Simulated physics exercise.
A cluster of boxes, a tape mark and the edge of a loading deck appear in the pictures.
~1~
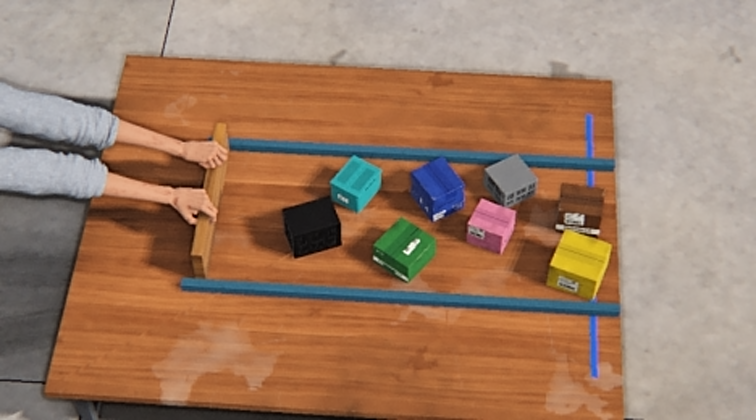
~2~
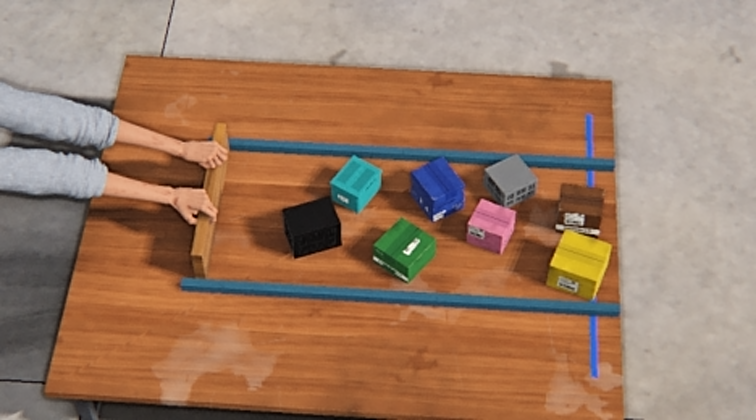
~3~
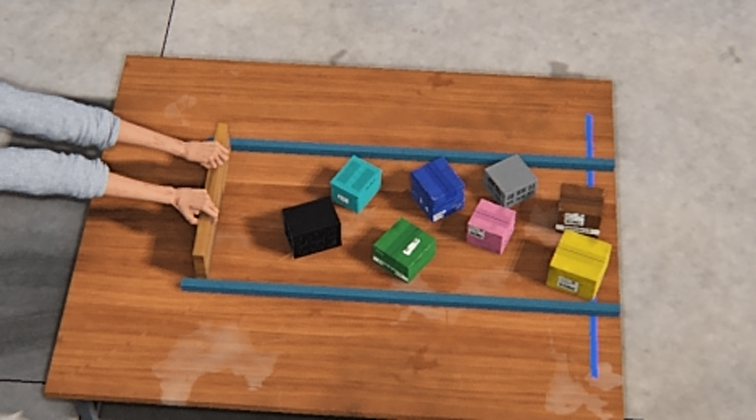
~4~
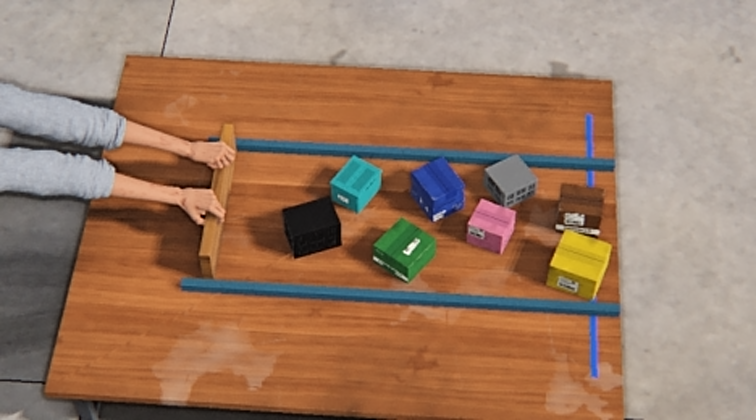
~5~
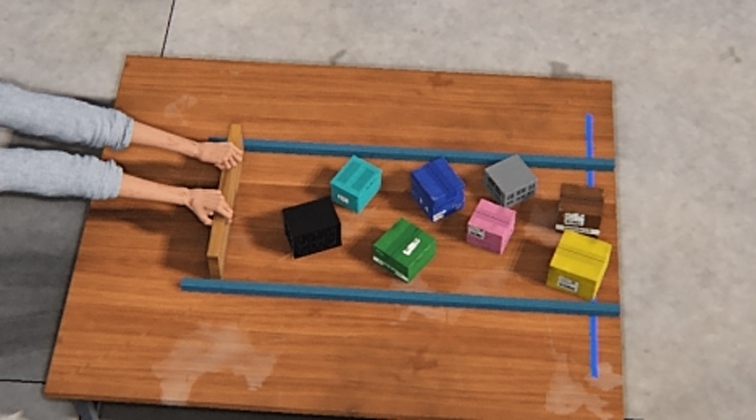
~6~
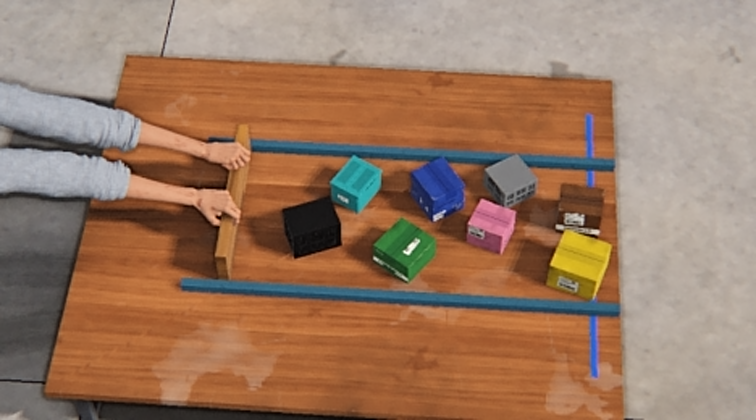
On a wooden loading deck, two hands held a plank behind a cluster of colorful boxes, then slid it a little to the right between two rails, while the boxes stayed still.
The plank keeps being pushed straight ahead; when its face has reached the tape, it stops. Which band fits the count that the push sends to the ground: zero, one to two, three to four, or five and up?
The band is five and up.
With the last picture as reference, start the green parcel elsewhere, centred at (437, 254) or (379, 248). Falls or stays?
Place by place, it is lost; drops off.
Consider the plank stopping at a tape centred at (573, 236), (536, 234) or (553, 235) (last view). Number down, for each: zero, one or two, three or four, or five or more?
Taking the places in the order asked: At least five, then three or four, then at least five.
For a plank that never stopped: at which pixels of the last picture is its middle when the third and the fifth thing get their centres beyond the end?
(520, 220), later (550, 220).
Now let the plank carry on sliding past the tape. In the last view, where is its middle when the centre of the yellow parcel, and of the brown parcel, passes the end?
(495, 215) and (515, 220), more or less.
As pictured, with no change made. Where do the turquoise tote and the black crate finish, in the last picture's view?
Positions - first (609, 193), then (619, 253).
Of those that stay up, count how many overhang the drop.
Count: 2.
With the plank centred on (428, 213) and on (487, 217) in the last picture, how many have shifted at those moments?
6 at one spot and 8 at the other.
Early on, none off yet; brown parcel at rest near (580, 211); yellow parcel at rest near (579, 265); grey crate at rest near (510, 182).
Finally, the number that fall off is five or more; lost, green parcel, blue box, pink parcel, grey crate, yellow parcel and brown parcel.
